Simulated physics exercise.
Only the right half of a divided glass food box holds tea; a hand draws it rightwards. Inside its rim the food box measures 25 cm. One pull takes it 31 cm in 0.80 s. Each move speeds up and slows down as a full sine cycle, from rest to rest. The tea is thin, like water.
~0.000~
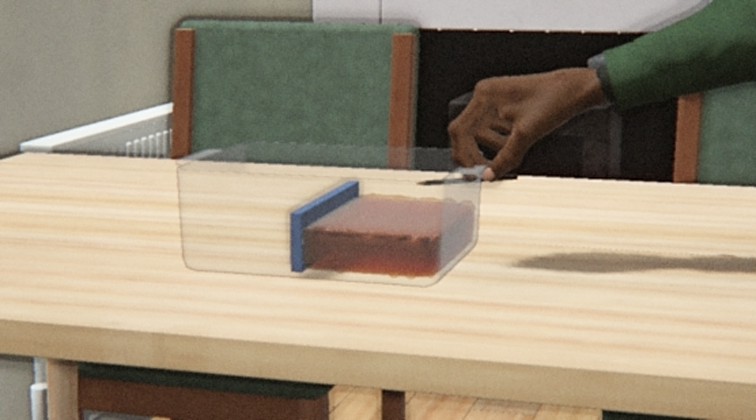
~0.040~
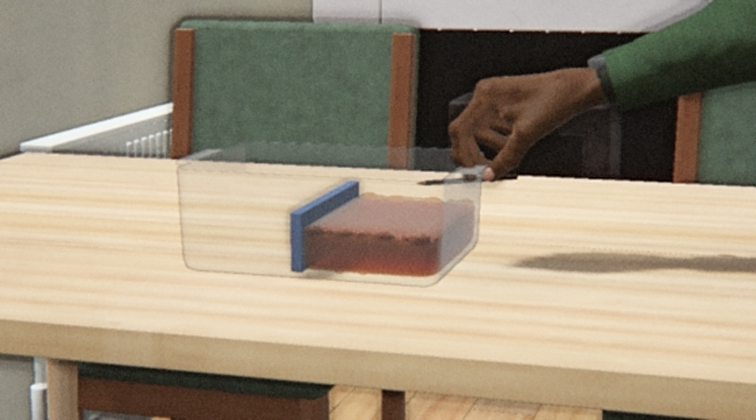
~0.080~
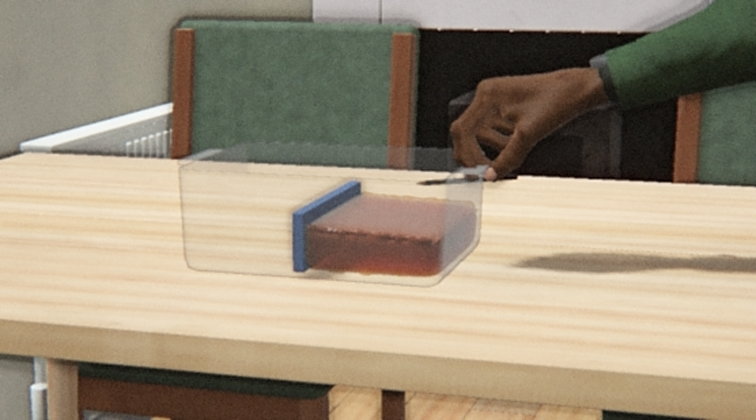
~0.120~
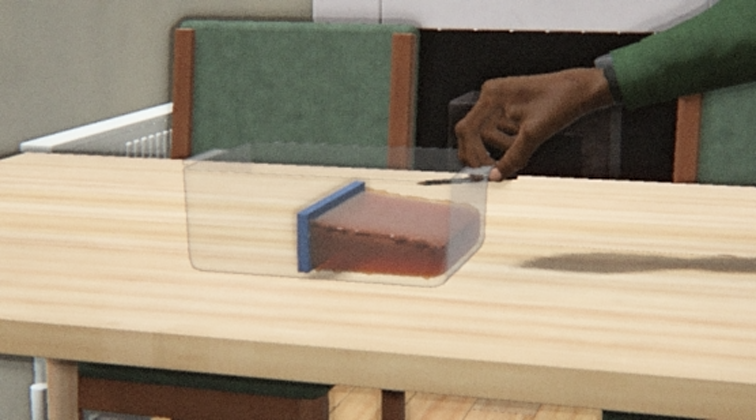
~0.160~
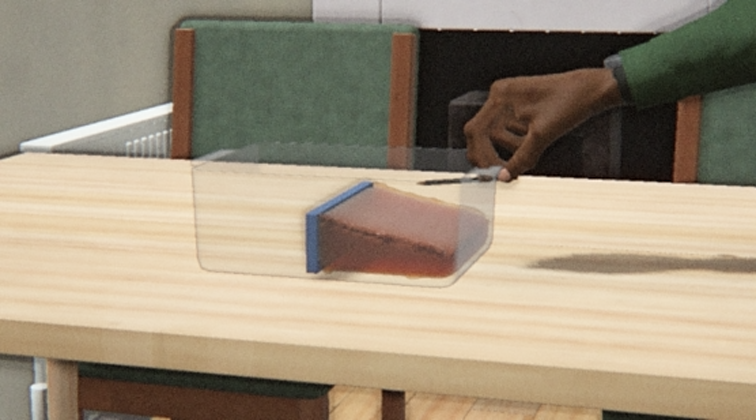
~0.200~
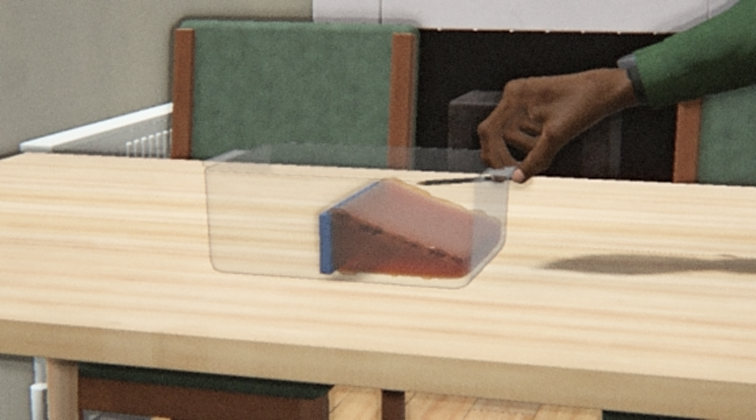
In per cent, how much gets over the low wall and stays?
About 9 per cent.
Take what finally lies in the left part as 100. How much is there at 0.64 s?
Near 80 in a hundred.
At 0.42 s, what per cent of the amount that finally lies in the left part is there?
Some 80 per cent.
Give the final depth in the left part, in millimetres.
About 4 mm.
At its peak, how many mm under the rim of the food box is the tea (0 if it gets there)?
Some 15 mm.
By 0.42 s it has gone 17 cm; 7 per cent is on the left side and 0 is out of the food box.
By 0.64 s it has gone 30 cm; 7 per cent is on the left side and 0 is out of the food box.
By 0.87 s it has gone 31 cm; 7 per cent is on the left side and 0 is out of the food box.
By 1.09 s it has gone 31 cm; 9 per cent is on the left side and 0 is out of the food box.
At rest 9 per cent is on the left side and 0 is out of the food box.
